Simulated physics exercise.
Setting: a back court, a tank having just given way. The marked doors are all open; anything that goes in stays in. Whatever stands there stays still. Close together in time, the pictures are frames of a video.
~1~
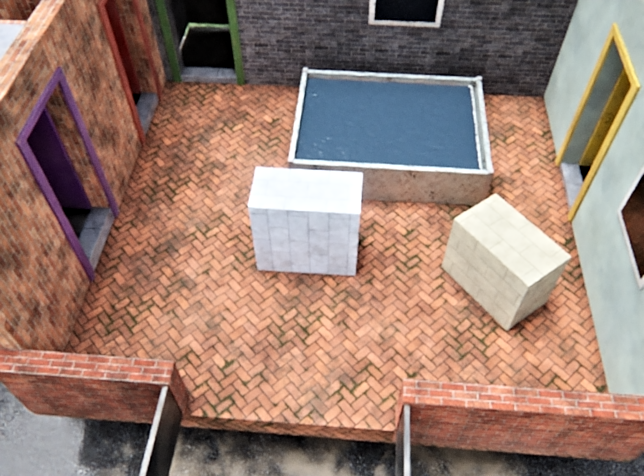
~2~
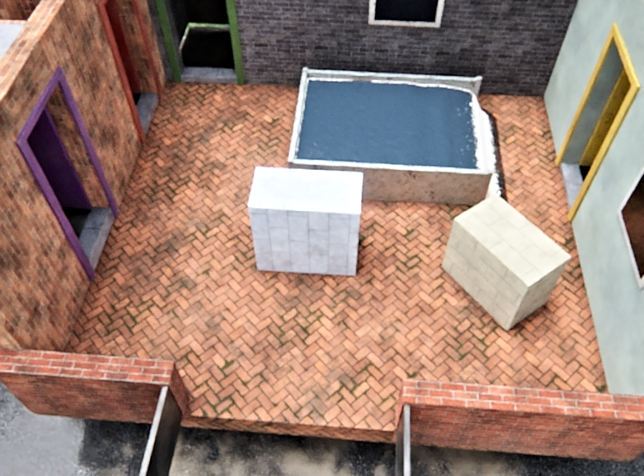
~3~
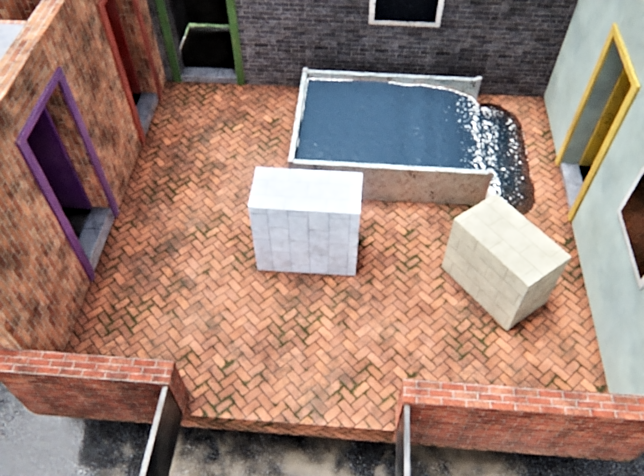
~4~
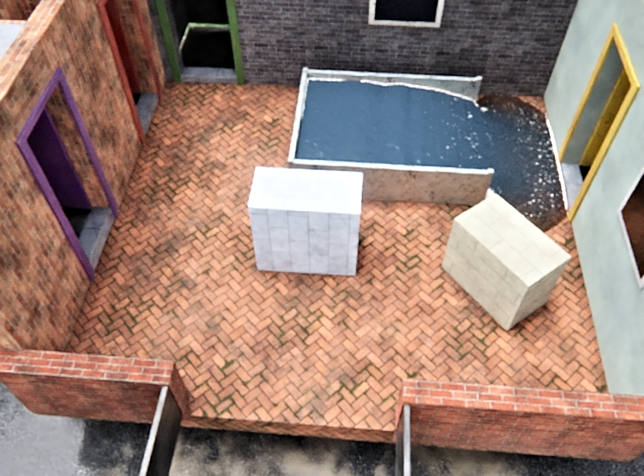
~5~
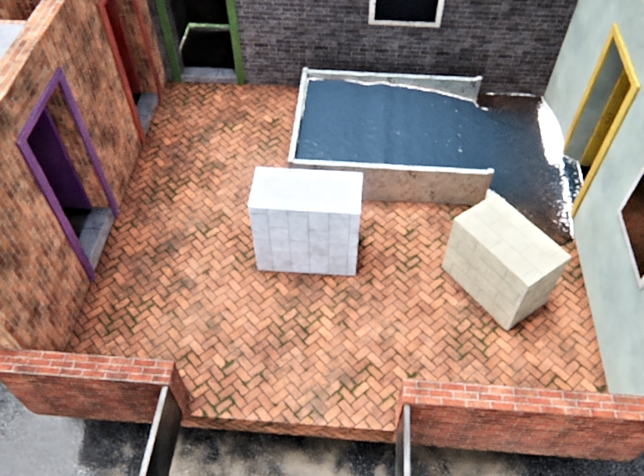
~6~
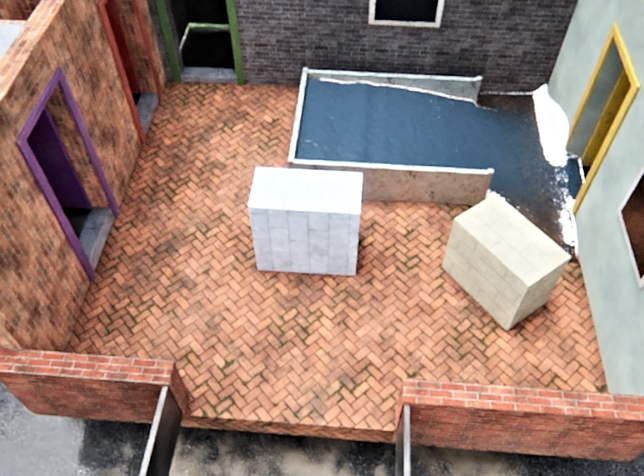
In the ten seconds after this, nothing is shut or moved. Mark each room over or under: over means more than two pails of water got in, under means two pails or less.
Yellow door: Over, green door: Under, red door: Under, purple door: Under.
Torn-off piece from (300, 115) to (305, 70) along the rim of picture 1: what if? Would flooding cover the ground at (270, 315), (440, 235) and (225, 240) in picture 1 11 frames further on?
One by one: Unsoaked; unsoaked; unsoaked.
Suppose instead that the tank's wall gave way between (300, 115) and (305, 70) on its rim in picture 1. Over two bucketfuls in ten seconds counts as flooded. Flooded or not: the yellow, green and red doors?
In that case the yellow stays within bounds, the green breaks the limit and the red breaks the limit.
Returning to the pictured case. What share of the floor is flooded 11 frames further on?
Near 20 in a hundred.
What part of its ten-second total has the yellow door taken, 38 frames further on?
Close to 95 %.
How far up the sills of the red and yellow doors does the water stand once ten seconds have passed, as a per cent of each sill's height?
First 30 percent, then 110 percent.
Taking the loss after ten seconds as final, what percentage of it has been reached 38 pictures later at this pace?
Estimate: 85 %.
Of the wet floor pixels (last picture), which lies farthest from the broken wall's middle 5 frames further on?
The farthest point of the front sits at (583, 344).
A moment on, water covers 15 % of the floor; the yellow door far over two buckets in, the green door not reached, the red door not reached, the purple door not reached.
Next, water covers 20 % of the floor; the yellow door far over two buckets in, the green door not reached, the red door not reached, the purple door not reached.
Then, water covers 35 % of the floor; the yellow door far over two buckets in, the green door wet at the sill, nothing in, the red door wet at the sill, nothing in, the purple door not reached.
Later, water covers 90 % of the floor; the yellow door far over two buckets in, the green door wet at the sill, nothing in, the red door under two buckets in, the purple door wet at the sill, nothing in.
In the end, water covers 95 % of the floor; the yellow door far over two buckets in, the green door wet at the sill, nothing in, the red door under two buckets in, the purple door wet at the sill, nothing in.
